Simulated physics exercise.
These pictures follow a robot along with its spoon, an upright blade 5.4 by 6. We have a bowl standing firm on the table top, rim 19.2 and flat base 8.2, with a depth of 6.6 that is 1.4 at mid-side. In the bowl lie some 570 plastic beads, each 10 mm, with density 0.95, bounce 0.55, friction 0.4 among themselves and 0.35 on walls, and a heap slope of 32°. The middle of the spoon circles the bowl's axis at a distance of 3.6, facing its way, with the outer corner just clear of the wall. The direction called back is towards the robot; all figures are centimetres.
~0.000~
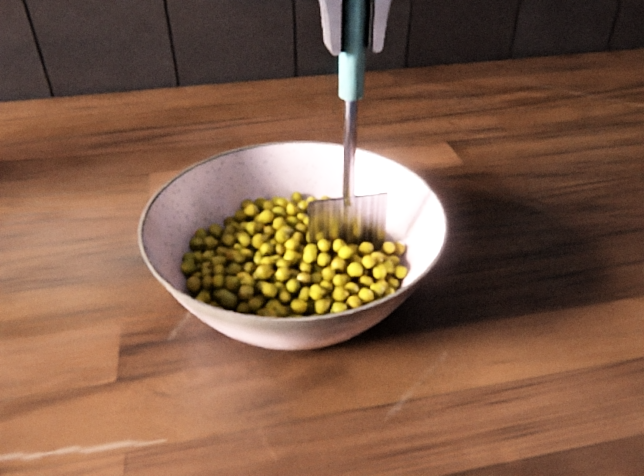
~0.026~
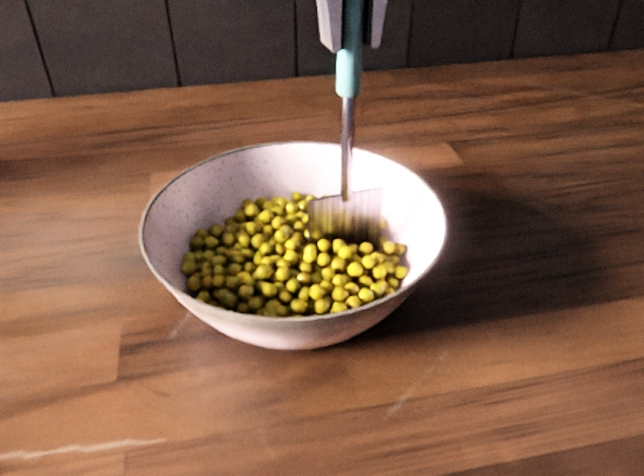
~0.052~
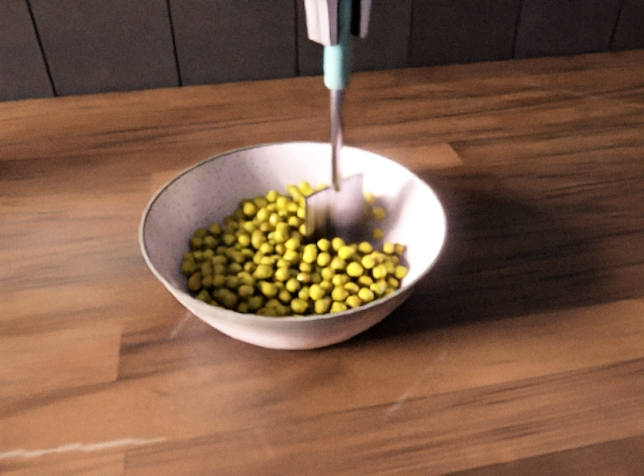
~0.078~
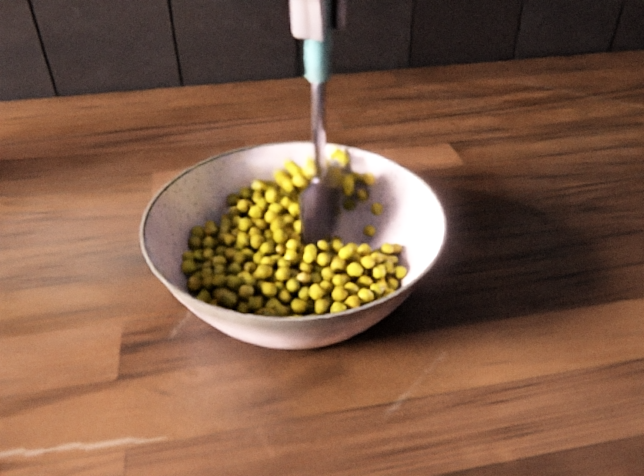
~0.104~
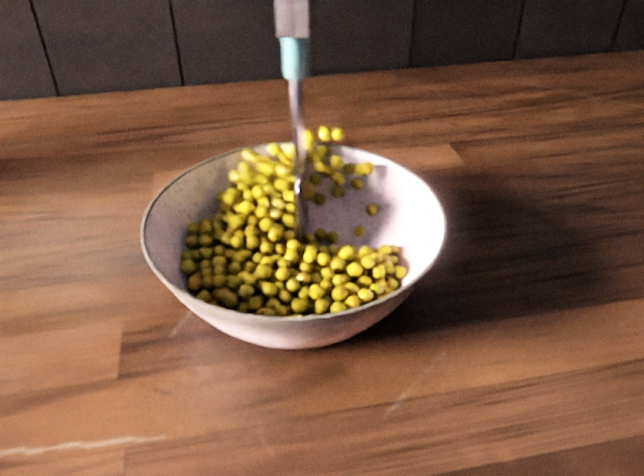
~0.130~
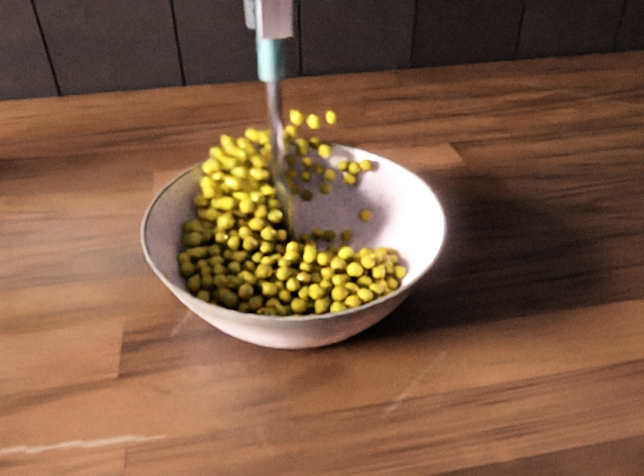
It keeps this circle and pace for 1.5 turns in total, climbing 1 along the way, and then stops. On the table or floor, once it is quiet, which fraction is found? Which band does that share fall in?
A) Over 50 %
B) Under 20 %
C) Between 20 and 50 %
Option C: Between 20 and 50 %.
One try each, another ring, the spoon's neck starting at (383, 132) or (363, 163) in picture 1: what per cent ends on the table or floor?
Close to 0 and 35 in a hundred.
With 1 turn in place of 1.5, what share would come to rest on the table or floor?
Roughly 20 per cent would end up there.
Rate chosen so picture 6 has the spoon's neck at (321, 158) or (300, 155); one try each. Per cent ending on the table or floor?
Around 0 and 15 per cent respectively.
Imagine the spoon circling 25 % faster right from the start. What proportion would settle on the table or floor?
My guess is about 40 per cent.
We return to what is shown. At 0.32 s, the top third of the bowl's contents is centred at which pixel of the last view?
About (323, 288).
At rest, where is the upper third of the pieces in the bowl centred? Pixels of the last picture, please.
Roughly pixel (260, 258).
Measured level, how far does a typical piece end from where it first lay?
Level distance: About 9 cm.
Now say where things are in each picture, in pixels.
The first picture shows spoon neck at (349, 178), 0° round; upper third of the load around (288, 259), from x 190 to 400, top at y 195; 570 in the bowl.
The second picture shows spoon neck at (347, 174), 8° round; upper third of the load around (293, 255), from x 190 to 400, top at y 195.
The third picture shows spoon neck at (336, 164), 29° round; upper third of the load around (294, 247), from x 190 to 400, top at y 180.
The fourth picture shows spoon neck at (319, 157), 52° round; upper third of the load around (293, 235), from x 190 to 400, top at y 155.
The fifth picture shows spoon neck at (299, 154), 76° round; upper third of the load around (276, 216), from x 185 to 400, top at y 135.
The sixth picture shows spoon neck at (278, 155), 99° round; upper third of the load around (254, 206), from x 185 to 400, top at y 120; 568 in the bowl, 2 in flight or on the tool.
After 0.32 s, 268° round, highest piece 11 above the table; 485 in the bowl, 32 on the table or floor, 53 in flight or on the tool.
After 0.51 s, 77° round, highest piece 8 above the table; 426 in the bowl, 126 on the table or floor, 18 in flight or on the tool.
After 0.80 s, 180° round, highest piece 5 above the table; 409 in the bowl, 161 on the table or floor.
After 1.50 s, 180° round, highest piece 5 above the table; 409 in the bowl, 161 on the table or floor.
At rest, 409 in the bowl, 161 on the table or floor. That is 28 % on the table or floor.
